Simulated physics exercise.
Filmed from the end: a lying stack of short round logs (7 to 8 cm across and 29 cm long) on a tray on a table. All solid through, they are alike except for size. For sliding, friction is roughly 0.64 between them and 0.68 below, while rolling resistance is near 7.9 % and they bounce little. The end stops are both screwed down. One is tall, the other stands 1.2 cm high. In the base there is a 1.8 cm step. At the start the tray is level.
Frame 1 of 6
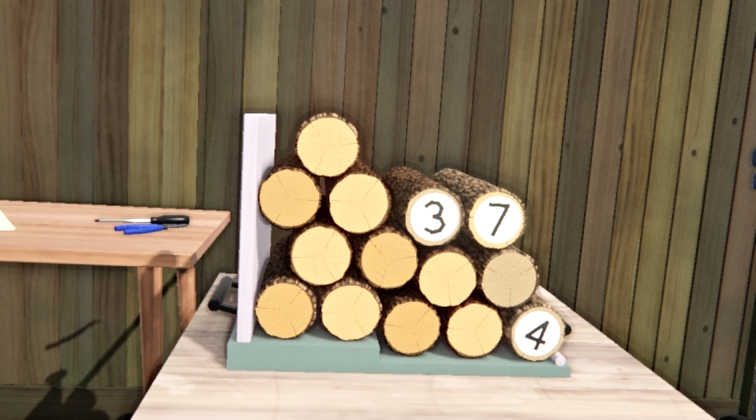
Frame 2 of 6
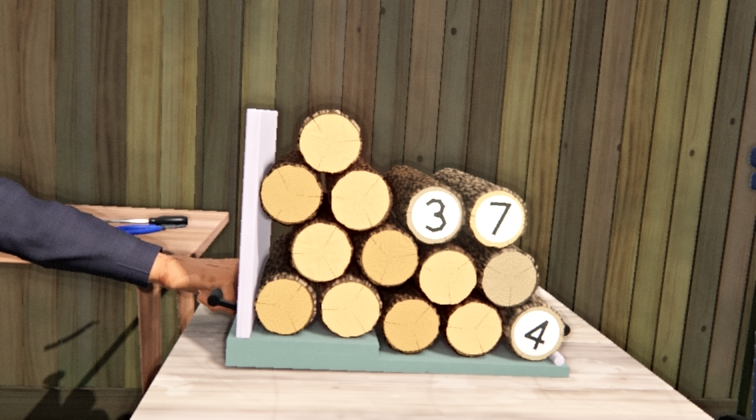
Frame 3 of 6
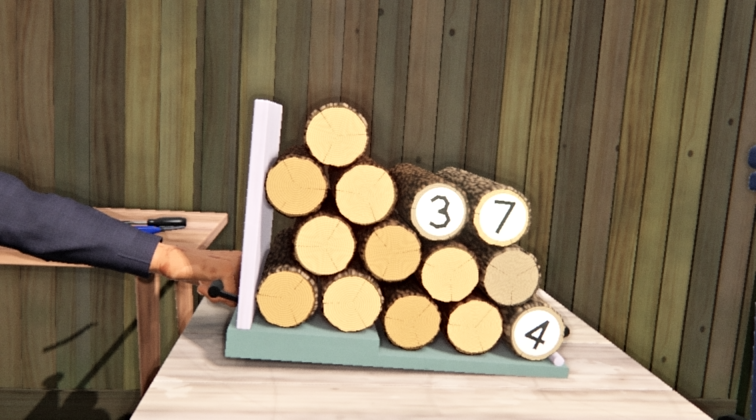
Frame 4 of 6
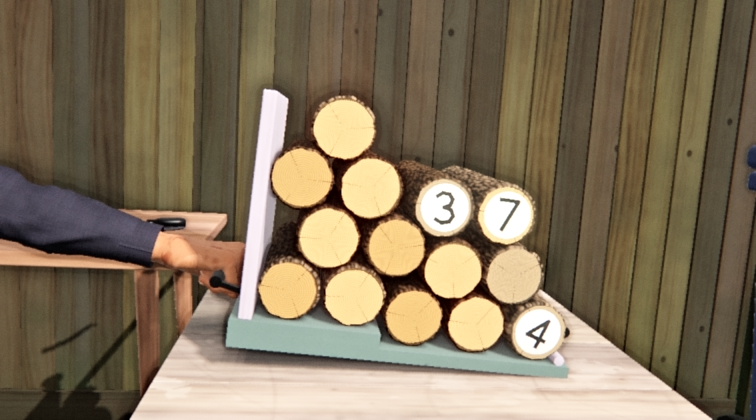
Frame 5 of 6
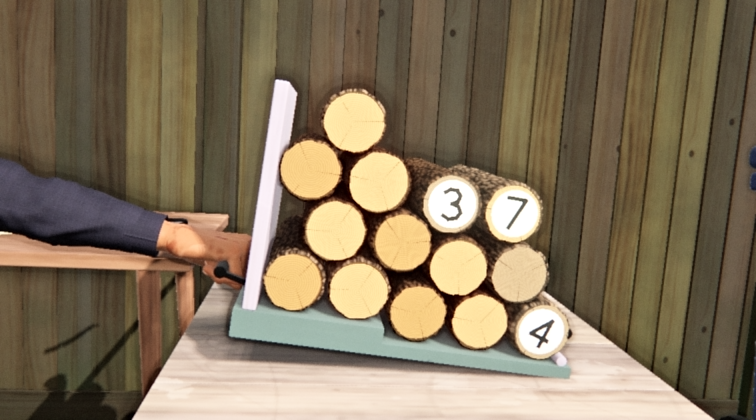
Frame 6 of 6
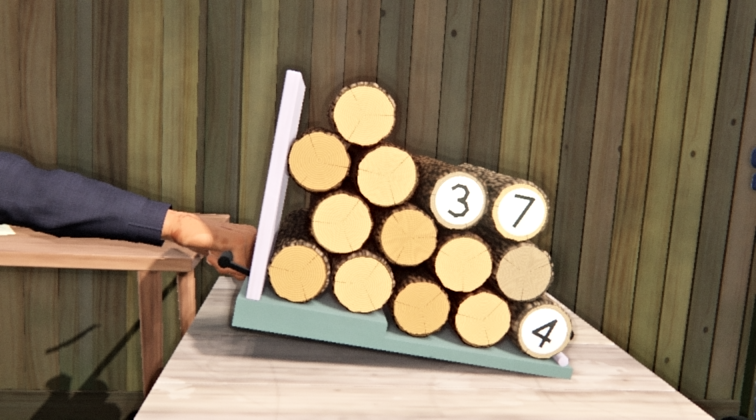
Stacked round logs tilt gradually as a hand raises the left end of their tray.
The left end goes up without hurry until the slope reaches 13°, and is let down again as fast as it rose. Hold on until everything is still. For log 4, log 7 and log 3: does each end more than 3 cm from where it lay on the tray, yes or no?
No. 4: No, no. 7: No, no. 3: No.
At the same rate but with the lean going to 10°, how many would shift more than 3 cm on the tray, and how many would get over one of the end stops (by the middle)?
Shifted 0, out 0.
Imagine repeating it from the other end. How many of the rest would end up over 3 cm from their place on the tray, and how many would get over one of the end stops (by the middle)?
In that case the tally is 0 shifting and 0 getting out.
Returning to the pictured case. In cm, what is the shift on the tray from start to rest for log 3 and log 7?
Shift for log 3: 0 cm; shift for log 7: 0 cm.
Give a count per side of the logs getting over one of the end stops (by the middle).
Per side: 0 left, 0 right.
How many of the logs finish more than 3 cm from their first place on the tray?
A total of 0.
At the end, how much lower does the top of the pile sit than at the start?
Roughly 0 cm lower.
Another 1.03 s on from the last picture, left end up 4°; 0 now displaced over 3 cm; no. 4 in place; no. 7 in place; no. 3 in place (moves measured on the tray).
Another 1.37 s on from the last picture, tray level; 0 now displaced over 3 cm; no. 4 in place; no. 7 in place; no. 3 in place.
All still, 1.7 s past the final picture, 0 moved over 3 cm; not one over the end stops; no. 4 in place; no. 7 in place; no. 3 in place; top of the pile 28 cm high, from 28 cm.
